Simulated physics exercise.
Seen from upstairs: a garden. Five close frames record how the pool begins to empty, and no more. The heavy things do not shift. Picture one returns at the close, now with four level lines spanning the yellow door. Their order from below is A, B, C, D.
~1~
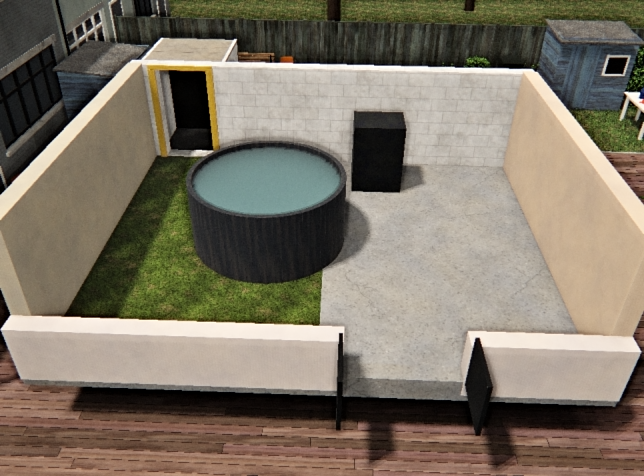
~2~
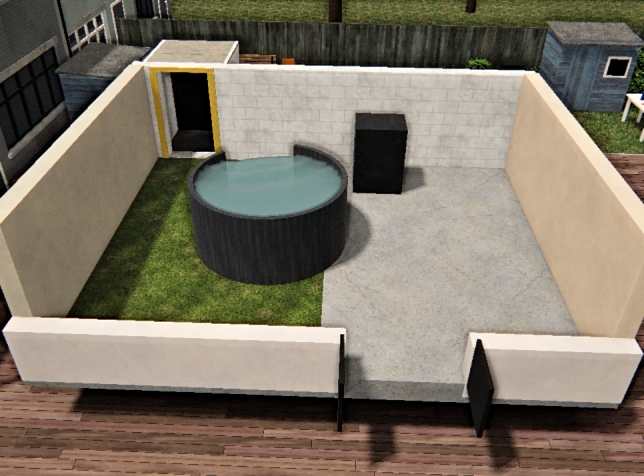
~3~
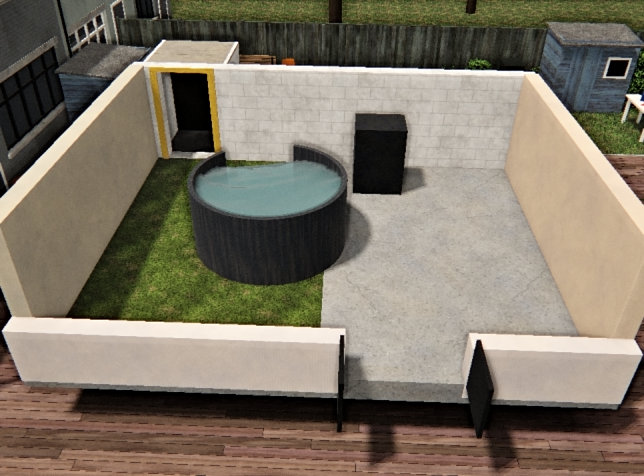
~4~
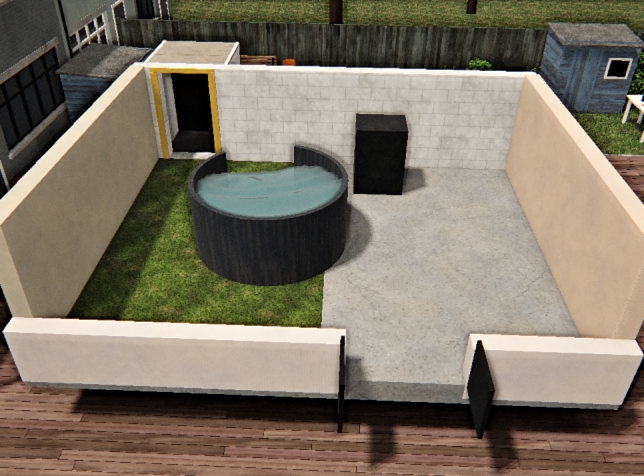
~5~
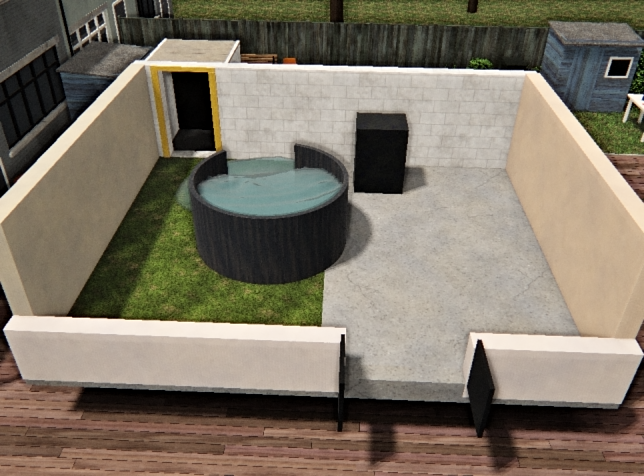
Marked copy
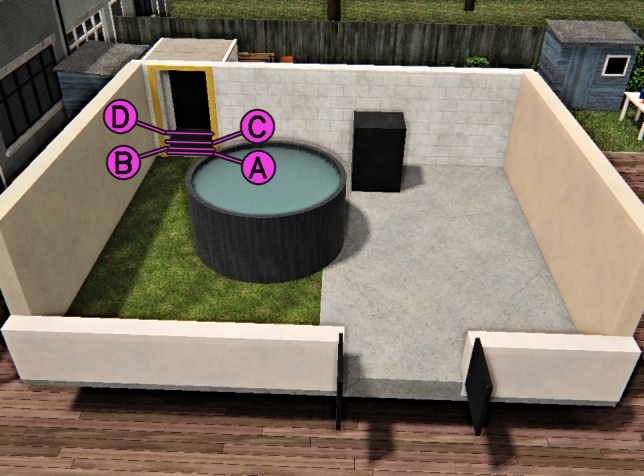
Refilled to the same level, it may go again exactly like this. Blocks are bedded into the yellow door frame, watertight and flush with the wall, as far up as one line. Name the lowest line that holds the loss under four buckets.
That is line D.
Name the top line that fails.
The answer is C.
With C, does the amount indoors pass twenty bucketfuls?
No, less.
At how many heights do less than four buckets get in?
One.
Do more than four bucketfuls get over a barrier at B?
Yes, that goes wrong.
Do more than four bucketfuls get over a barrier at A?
Yes, that goes wrong.
On the marked copy, A at (191, 153); B at (190, 148); C at (189, 142); D at (188, 133); from the bottom up A, B, C, D.
If A is chosen, dozens of bucketfuls pour in.
If B is chosen, dozens of bucketfuls pour in.
If C is chosen, about 9 bucketfuls get in.
If D is chosen, a bucket or two gets in.
